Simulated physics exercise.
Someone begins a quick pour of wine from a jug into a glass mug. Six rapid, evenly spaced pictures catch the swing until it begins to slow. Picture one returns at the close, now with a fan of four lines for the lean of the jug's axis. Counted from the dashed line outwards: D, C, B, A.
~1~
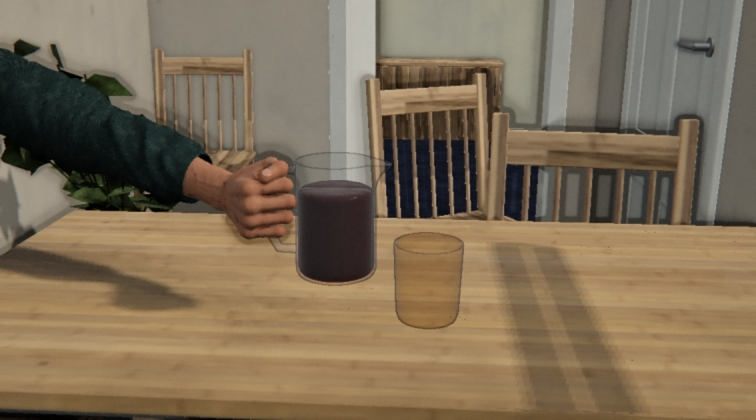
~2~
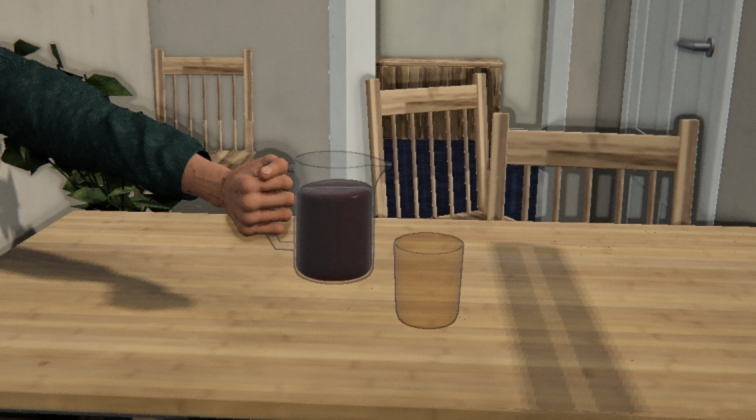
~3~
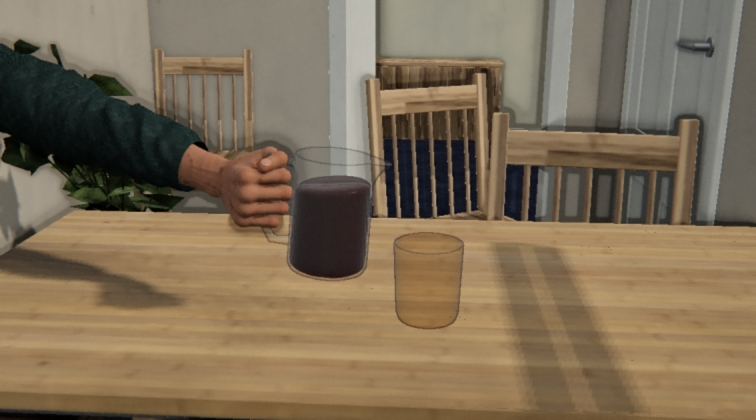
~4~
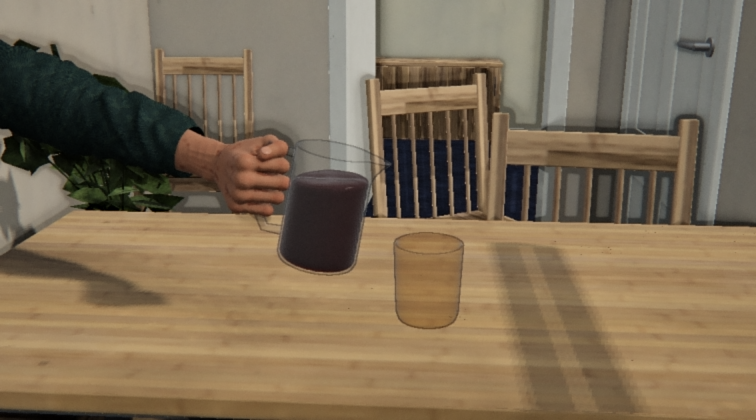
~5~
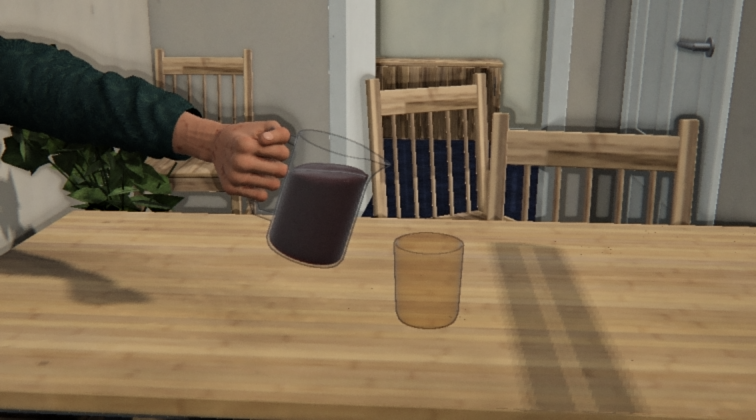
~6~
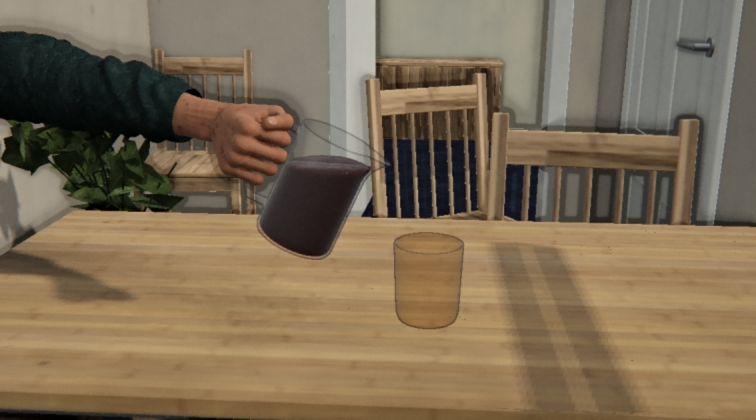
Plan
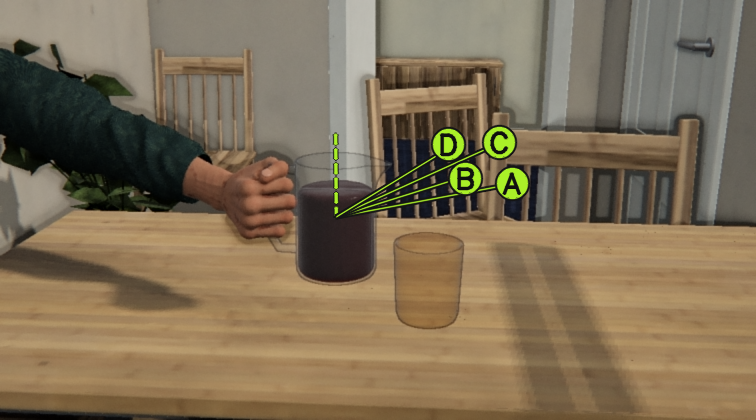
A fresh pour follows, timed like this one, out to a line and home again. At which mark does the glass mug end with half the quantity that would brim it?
I would pick line C.
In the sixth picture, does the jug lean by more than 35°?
No, it does not.
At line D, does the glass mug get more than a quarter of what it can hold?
Yes, it does.
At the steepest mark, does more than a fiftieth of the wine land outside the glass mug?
Yes, it does.
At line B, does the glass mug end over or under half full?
Over half.
On the marked copy, A at (496, 187); B at (448, 181); C at (484, 149); D at (435, 156).
With A, the glass mug ends with about 68 % of what it can hold; 17 % of the wine is spilt.
With B, the glass mug ends with about 67 % of what it can hold; 4 % of the wine is spilt.
With C, the glass mug ends with about 49 % of what it can hold.
With D, the glass mug ends with about 32 % of what it can hold.
